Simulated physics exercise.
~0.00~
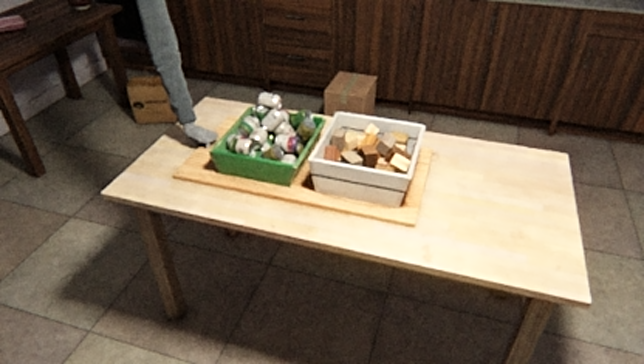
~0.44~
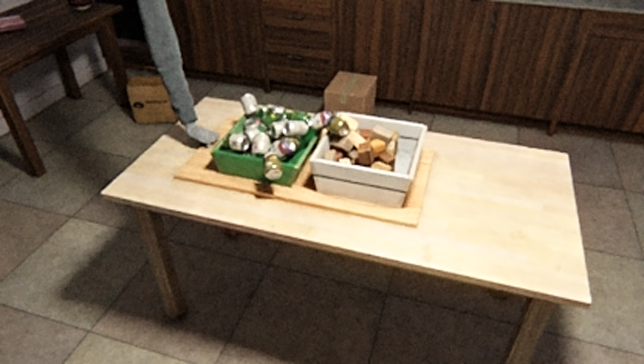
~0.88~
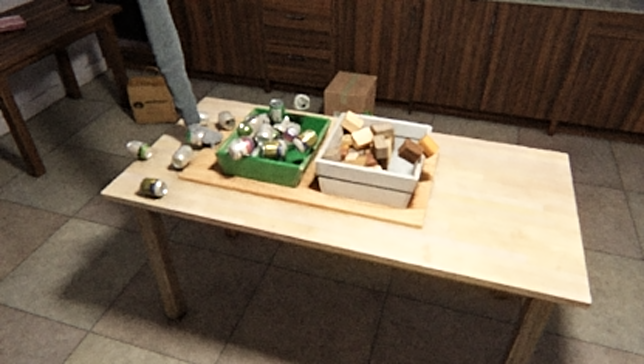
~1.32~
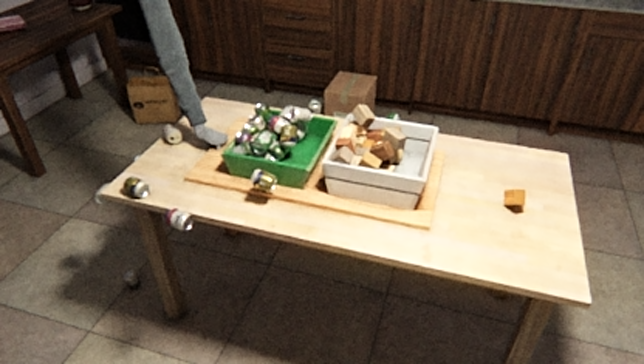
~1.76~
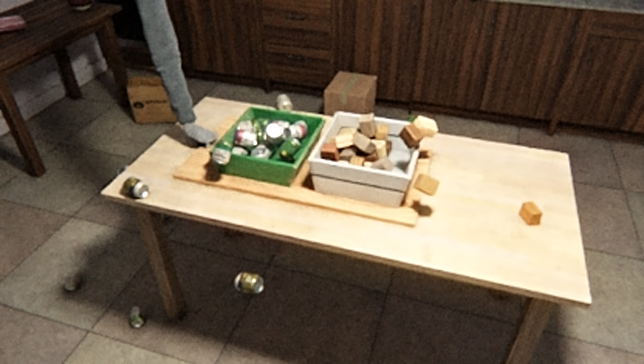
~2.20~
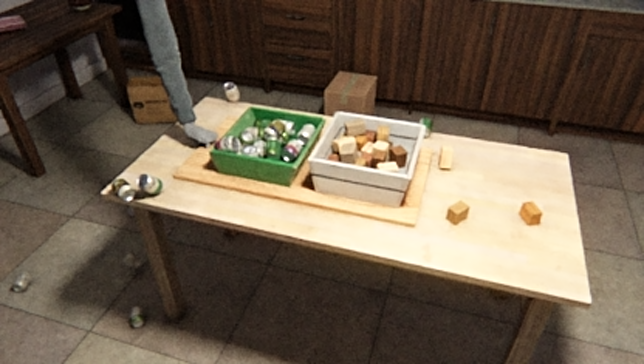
Small cans spilled out of a green basket as it slid back and forth on a wooden table beside a white basket of wooden blocks, many dropping to the floor, and a few blocks ended up scattered on the tabletop to the right.
